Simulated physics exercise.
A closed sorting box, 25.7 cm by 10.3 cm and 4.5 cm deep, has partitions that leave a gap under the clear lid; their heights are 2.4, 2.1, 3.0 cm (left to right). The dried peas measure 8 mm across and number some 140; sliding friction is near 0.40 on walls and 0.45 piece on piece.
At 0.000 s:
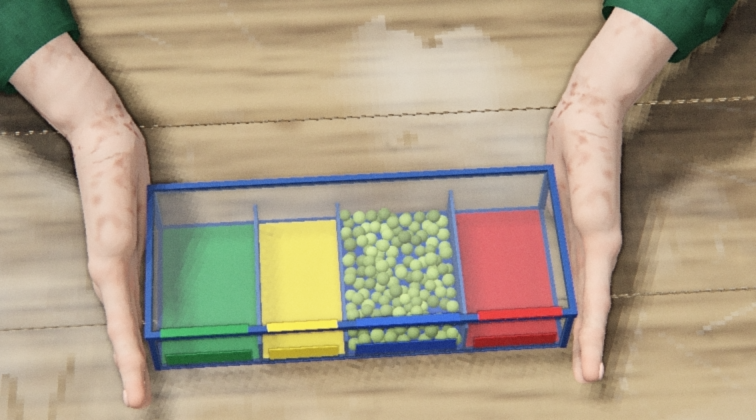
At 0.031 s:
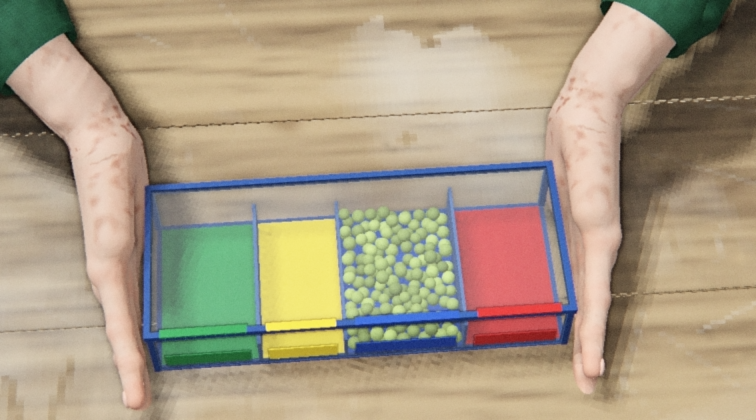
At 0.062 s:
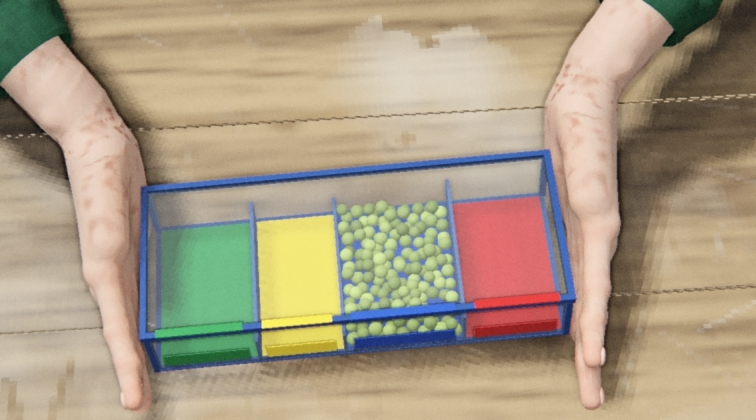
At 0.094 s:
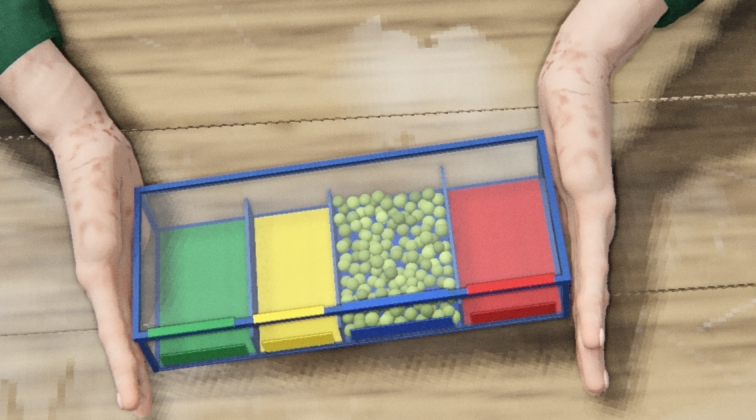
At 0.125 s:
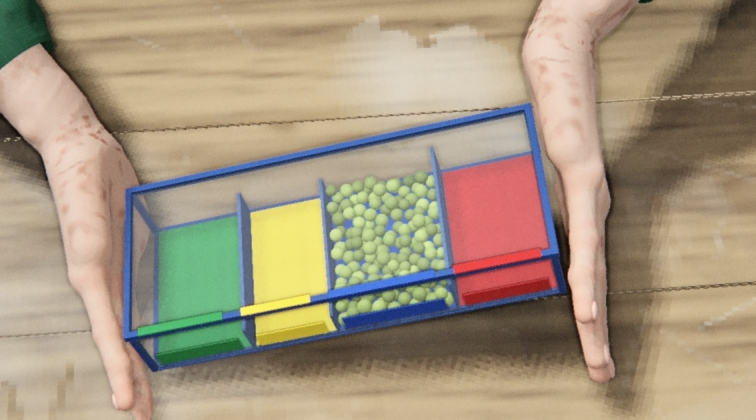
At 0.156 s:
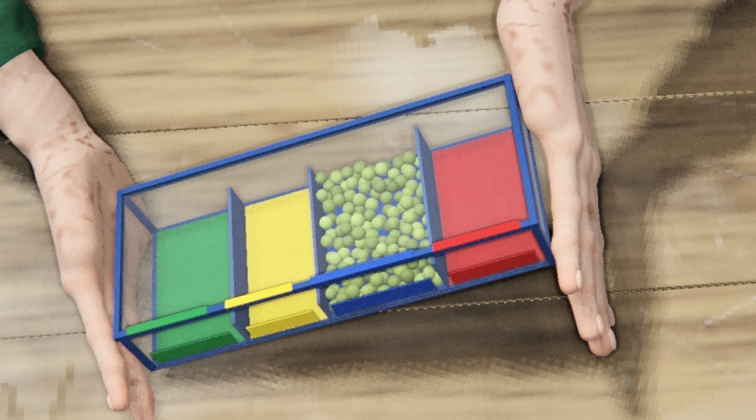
On a wooden tabletop, two hands in green sleeves hold a clear, blue-edged box with green, yellow, blue and red sections, small green balls covering the blue one. The hands tilt it gradually, raising the right end while the left end stays low, and the balls remain in their section.
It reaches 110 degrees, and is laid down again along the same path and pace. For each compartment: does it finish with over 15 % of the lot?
Red no, blue no, green yes, yellow no.
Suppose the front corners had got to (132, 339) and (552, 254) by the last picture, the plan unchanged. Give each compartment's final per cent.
Red 0, blue 0, green 100, yellow 0.
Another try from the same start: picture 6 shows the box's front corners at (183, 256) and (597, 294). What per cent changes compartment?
In that case some 40 per cent.
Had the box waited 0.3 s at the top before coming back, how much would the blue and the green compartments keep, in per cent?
In that case blue 0; green 100.
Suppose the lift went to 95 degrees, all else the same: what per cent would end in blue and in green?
Then: Blue 0, green 95.
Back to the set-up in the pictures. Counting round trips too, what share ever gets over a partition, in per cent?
Roughly 100 per cent.
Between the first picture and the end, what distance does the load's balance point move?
Some 13.0 cm.
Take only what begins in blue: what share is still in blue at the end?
Roughly 0 per cent.
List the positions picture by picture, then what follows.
In the first frame, box tilt 0 degrees, front corners at (152, 334) and (570, 310); blue 100 %.
In the second frame, box tilt 1 degrees, front corners at (150, 334) and (570, 307).
In the third frame, box tilt 3 degrees, front corners at (147, 335) and (568, 296), lowest corner left back.
In the fourth frame, box tilt 8 degrees, front corners at (140, 334) and (563, 277), lowest corner left back.
In the fifth frame, box tilt 14 degrees, front corners at (131, 334) and (551, 251), lowest corner left back.
In the sixth frame, box tilt 21 degrees, front corners at (121, 334) and (531, 221), lowest corner left back; blue 100 %. Its pace works out near 220 degrees a second.
After 0.65 s, tilt 109 degrees; blue 30 %, green 25 %, yellow 45 %.
After 0.97 s, tilt 48 degrees; green 100 %.
Then, at 1.40 s, tilt 0 degrees; green 100 %.
At rest (1.8 s), red 0 %, blue 0 %, green 100 %, yellow 0 %.
